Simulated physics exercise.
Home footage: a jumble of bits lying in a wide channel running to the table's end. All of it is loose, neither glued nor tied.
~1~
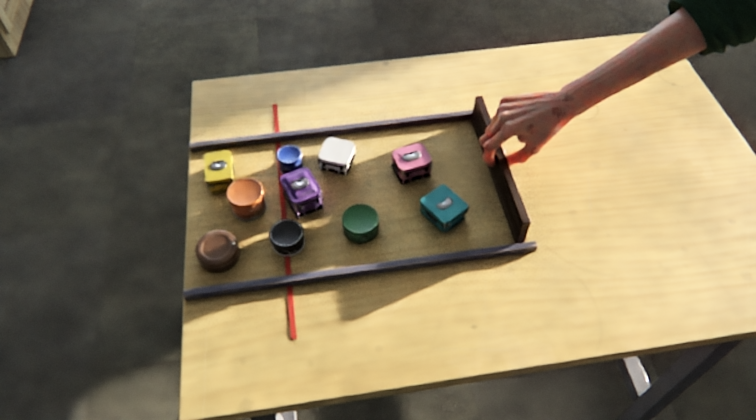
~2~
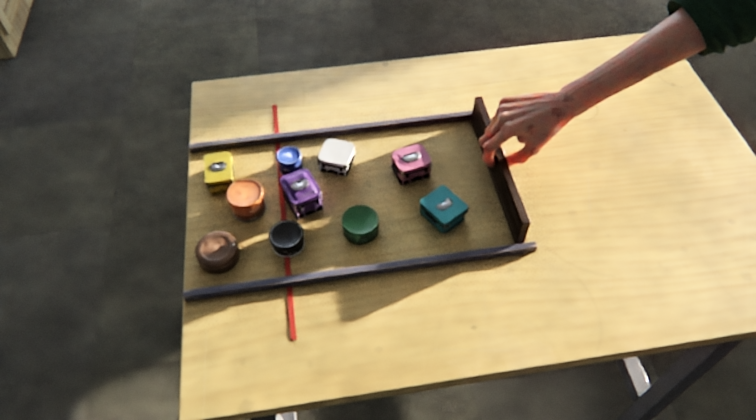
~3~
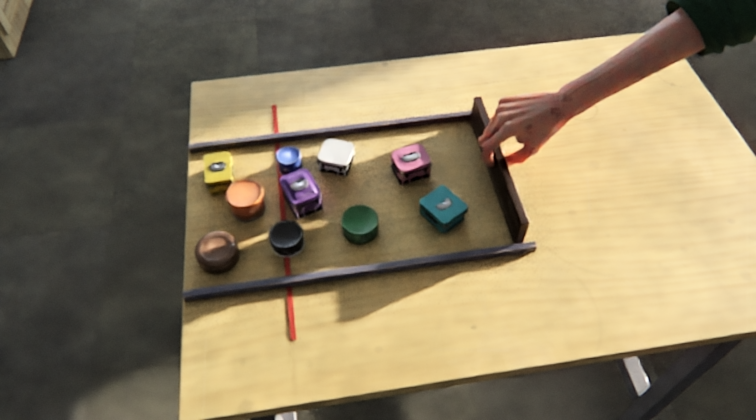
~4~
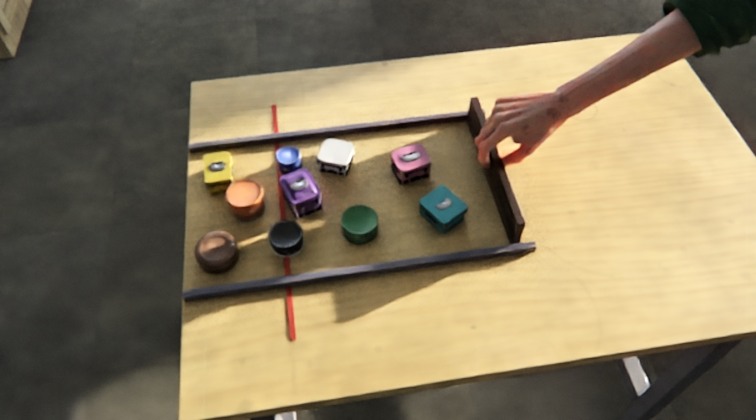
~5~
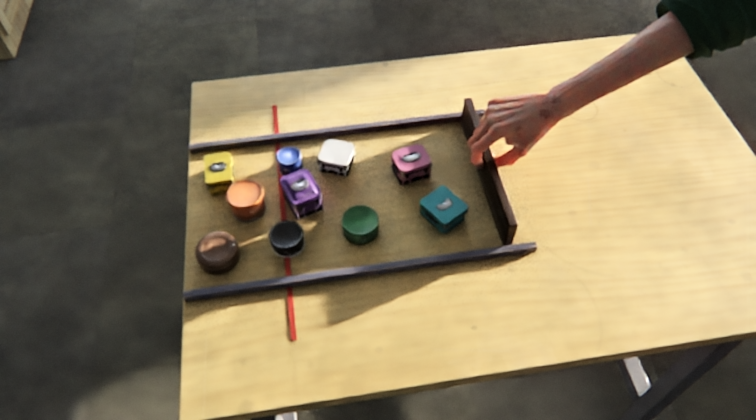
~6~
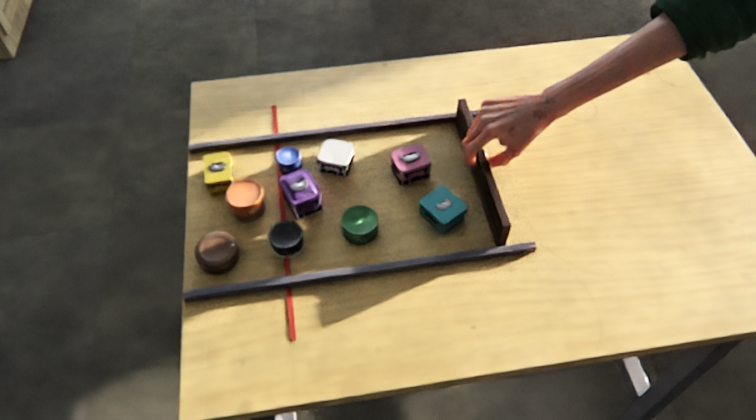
A hand gripped a dark board on a wooden table and slid it slightly left between two rails, while the colourful little cases and round pots lying around the red tape stayed where they were.
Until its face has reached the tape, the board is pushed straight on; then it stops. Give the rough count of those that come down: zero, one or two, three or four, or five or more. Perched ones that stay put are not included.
Okay, so the number that tips off the end comes to just one or two, I'd say.
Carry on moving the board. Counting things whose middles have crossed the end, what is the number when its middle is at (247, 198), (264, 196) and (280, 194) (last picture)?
Middles past end - pos 1: 4, pos 2: 2, pos 3: 1.
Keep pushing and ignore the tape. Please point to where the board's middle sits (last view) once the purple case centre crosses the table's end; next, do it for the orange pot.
The middle sits near (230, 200) for the first and near (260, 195) for the other.
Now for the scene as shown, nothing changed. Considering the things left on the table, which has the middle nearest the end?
It is the black tin.
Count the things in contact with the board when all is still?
That comes to 3.
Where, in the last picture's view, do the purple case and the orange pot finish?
First object about (235, 202); second object about (204, 217).
Early on, none off yet; brown lid at rest near (217, 253); yellow case at rest near (220, 174); orange pot at rest near (246, 201).
Finally, the number that fall off is one or two; lost, brown lid.
